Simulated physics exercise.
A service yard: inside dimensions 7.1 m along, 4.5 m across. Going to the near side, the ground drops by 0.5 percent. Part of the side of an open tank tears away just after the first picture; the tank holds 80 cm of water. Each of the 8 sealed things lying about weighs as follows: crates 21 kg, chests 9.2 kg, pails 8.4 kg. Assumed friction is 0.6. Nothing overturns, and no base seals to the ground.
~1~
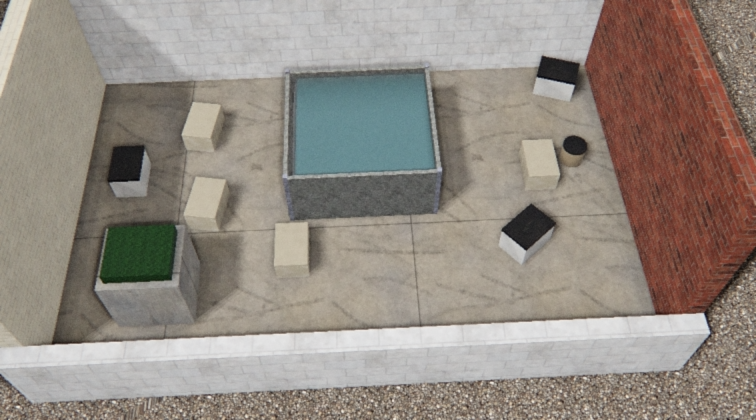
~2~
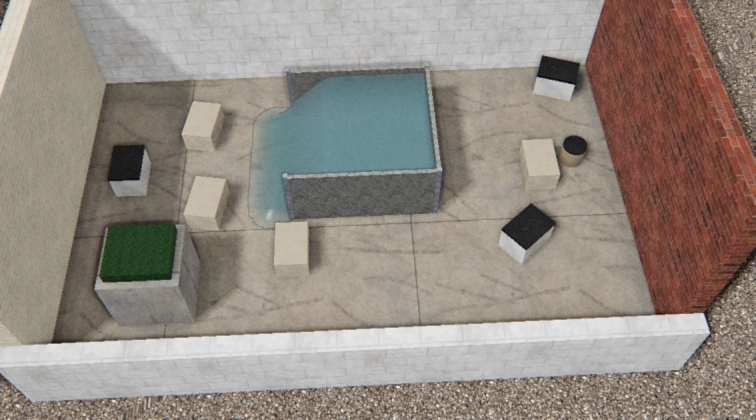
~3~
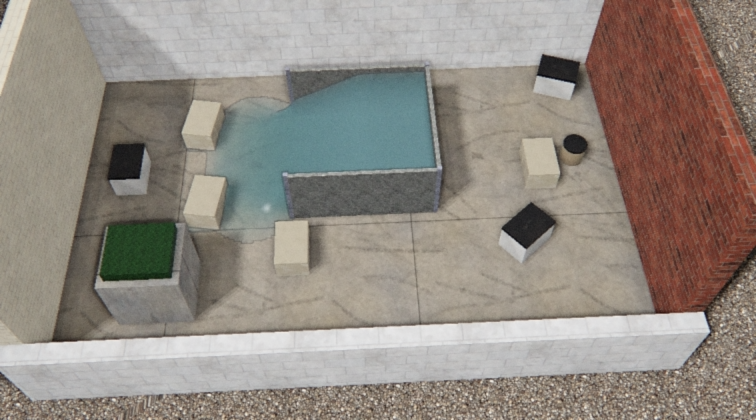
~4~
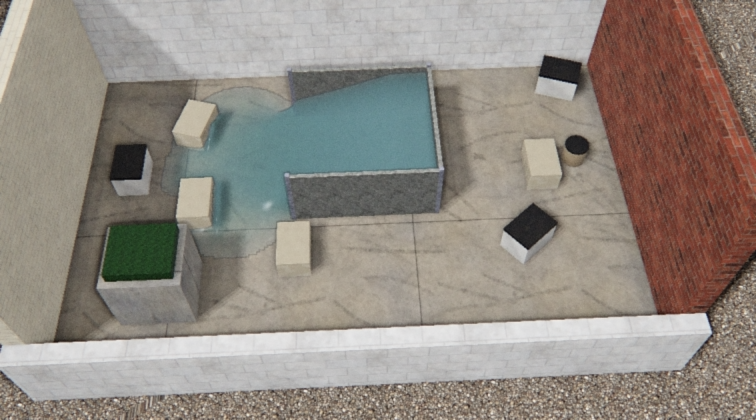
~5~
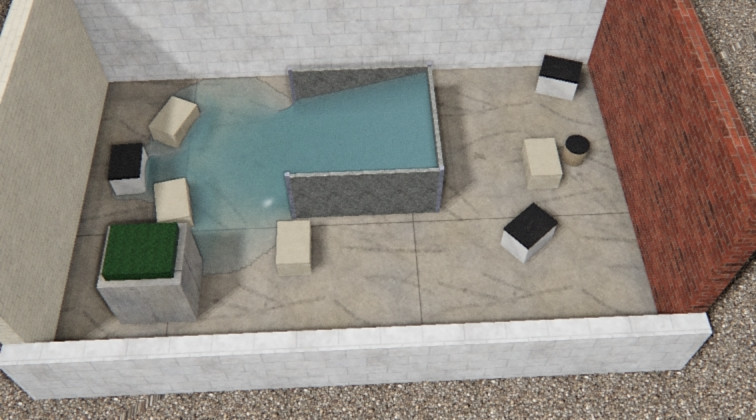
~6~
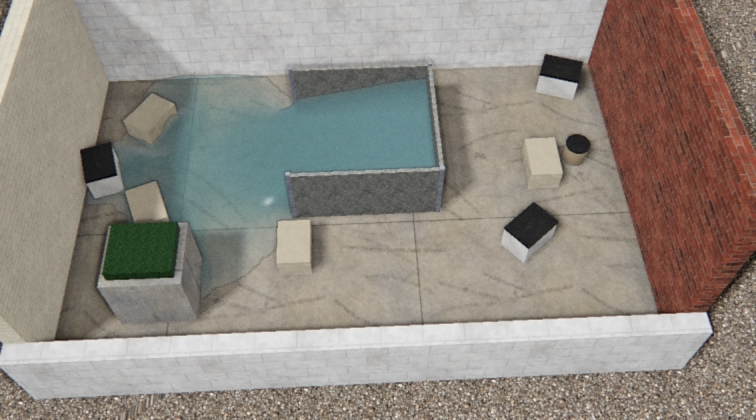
Water poured out of the left side of a big stone tank and spread across the paved yard, pushing two pale crates leftward, and then a black-topped white block near the left wall shifted too.
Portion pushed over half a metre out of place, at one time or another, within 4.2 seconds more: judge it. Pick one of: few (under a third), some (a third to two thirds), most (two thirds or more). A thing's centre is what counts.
Some.
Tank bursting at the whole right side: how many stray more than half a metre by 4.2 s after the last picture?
In that case the number is 5.
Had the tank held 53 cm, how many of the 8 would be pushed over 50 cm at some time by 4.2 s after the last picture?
Under that setup the answer is 3.
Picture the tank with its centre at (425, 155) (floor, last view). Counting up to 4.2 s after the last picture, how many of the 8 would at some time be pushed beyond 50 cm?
Count: 4.
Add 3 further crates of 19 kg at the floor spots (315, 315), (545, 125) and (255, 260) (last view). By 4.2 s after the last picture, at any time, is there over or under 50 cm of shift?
Outcome: Breaks the threshold first, stays within next, breaks the threshold last.
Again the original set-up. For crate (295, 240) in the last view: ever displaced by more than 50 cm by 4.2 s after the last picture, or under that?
Beyond the mark.
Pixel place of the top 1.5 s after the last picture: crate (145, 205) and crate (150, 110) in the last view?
(97, 321) and (128, 68), roughly.
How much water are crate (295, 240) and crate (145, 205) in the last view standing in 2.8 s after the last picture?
Depths: Near 5 cm, then near 13 cm.
Then, 0.4 s after the last picture 2 of 8 are over 50 cm from their spots; 1 afloat.
Then, 1.5 s after the last picture 3 of 8 are over 50 cm from their spots; 3 afloat.
Then, 2.8 s after the last picture 2 of 8 are over 50 cm from their spots; 3 afloat.
Then, 4.2 s after the last picture 4 of 8 are over 50 cm from their spots, and 4 have been at some point; 2 afloat.
